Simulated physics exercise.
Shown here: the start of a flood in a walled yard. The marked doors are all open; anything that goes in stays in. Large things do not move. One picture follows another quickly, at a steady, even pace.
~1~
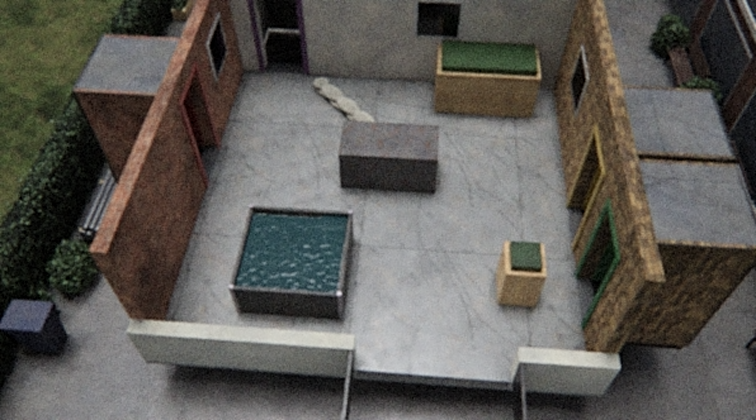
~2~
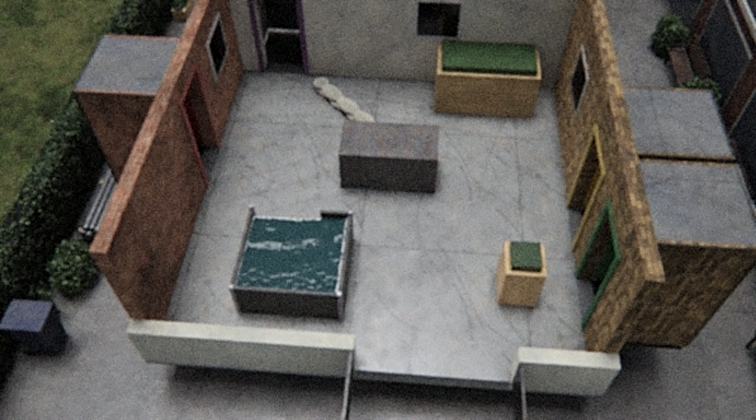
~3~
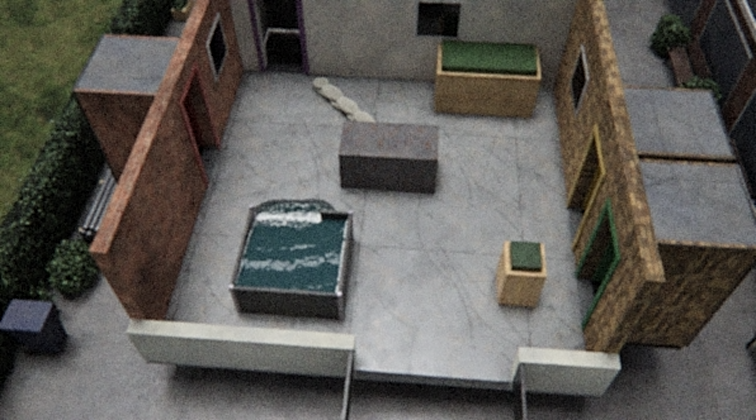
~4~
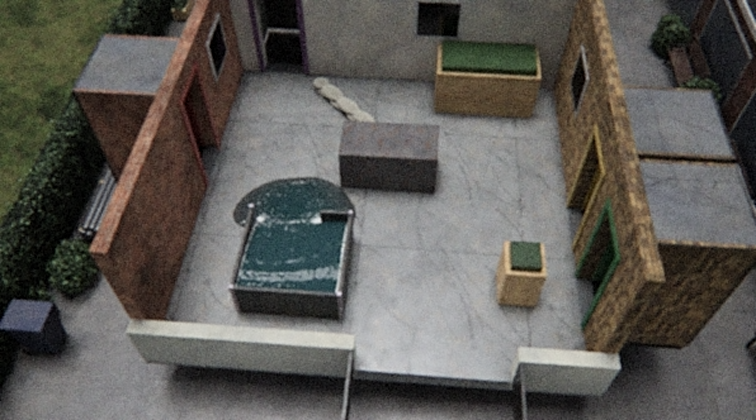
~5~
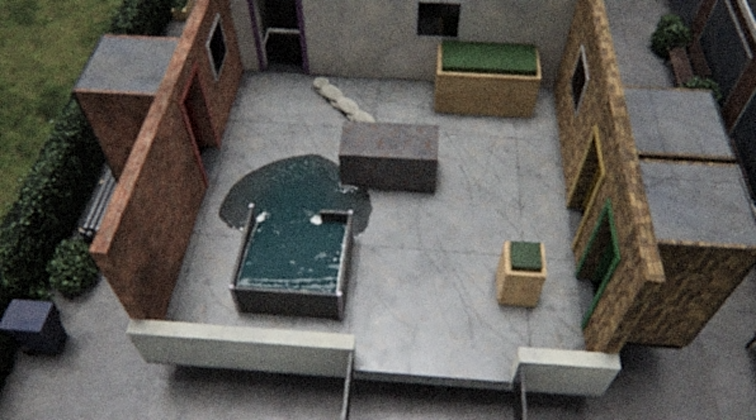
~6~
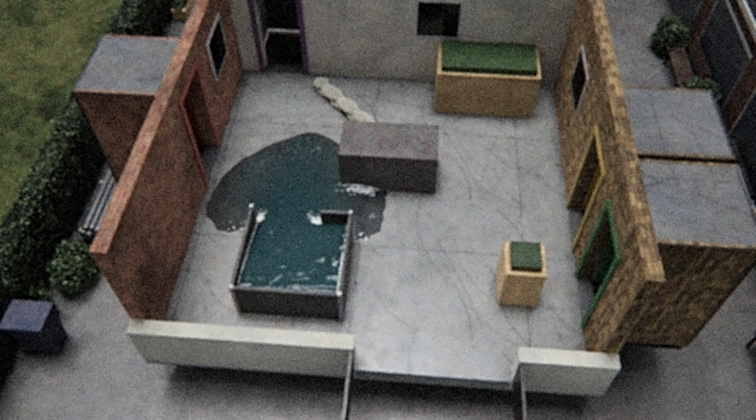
In a walled yard, water pours from an open tank's far side and spreads outward.
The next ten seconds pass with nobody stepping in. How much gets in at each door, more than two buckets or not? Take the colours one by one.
My prediction: The purple door goes over two buckets; the green door does not go over two buckets; the yellow door does not go over two buckets; the red door does not go over two buckets.
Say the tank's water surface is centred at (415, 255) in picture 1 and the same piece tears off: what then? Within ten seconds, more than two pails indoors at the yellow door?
Briefly, yellow crosses the line.
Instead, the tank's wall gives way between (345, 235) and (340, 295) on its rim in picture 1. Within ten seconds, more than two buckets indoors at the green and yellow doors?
Result: Green door gets flooded, yellow door gets flooded.
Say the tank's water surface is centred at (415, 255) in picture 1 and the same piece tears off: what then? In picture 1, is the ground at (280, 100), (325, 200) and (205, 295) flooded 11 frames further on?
Well, in the order you listed them, they'd be unreached, reached by the flood and unreached.
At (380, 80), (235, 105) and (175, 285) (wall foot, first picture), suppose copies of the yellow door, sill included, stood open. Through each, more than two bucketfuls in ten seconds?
Result, in listed order - misses the mark, beats the mark, misses the mark.
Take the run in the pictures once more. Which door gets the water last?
That would be the green-painted one.
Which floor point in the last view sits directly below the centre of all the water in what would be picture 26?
Near (299, 173) in the last view.
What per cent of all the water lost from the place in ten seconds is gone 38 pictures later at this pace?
Roughly 90 percent.
A moment on, water covers 25 % of the floor; the purple door wet at the sill, nothing in, the green door not reached, the yellow door not reached, the red door wet at the sill, nothing in.
Next, water covers 35 % of the floor; the purple door over two buckets in, the green door not reached, the yellow door not reached, the red door under two buckets in.
Then, water covers 35 % of the floor; the purple door far over two buckets in, the green door not reached, the yellow door wet at the sill, nothing in, the red door under two buckets in.
Later, water covers 45 % of the floor; the purple door far over two buckets in, the green door wet at the sill, nothing in, the yellow door wet at the sill, nothing in, the red door under two buckets in.
In the end, water covers 75 % of the floor; the purple door far over two buckets in, the green door wet at the sill, nothing in, the yellow door wet at the sill, nothing in, the red door under two buckets in.
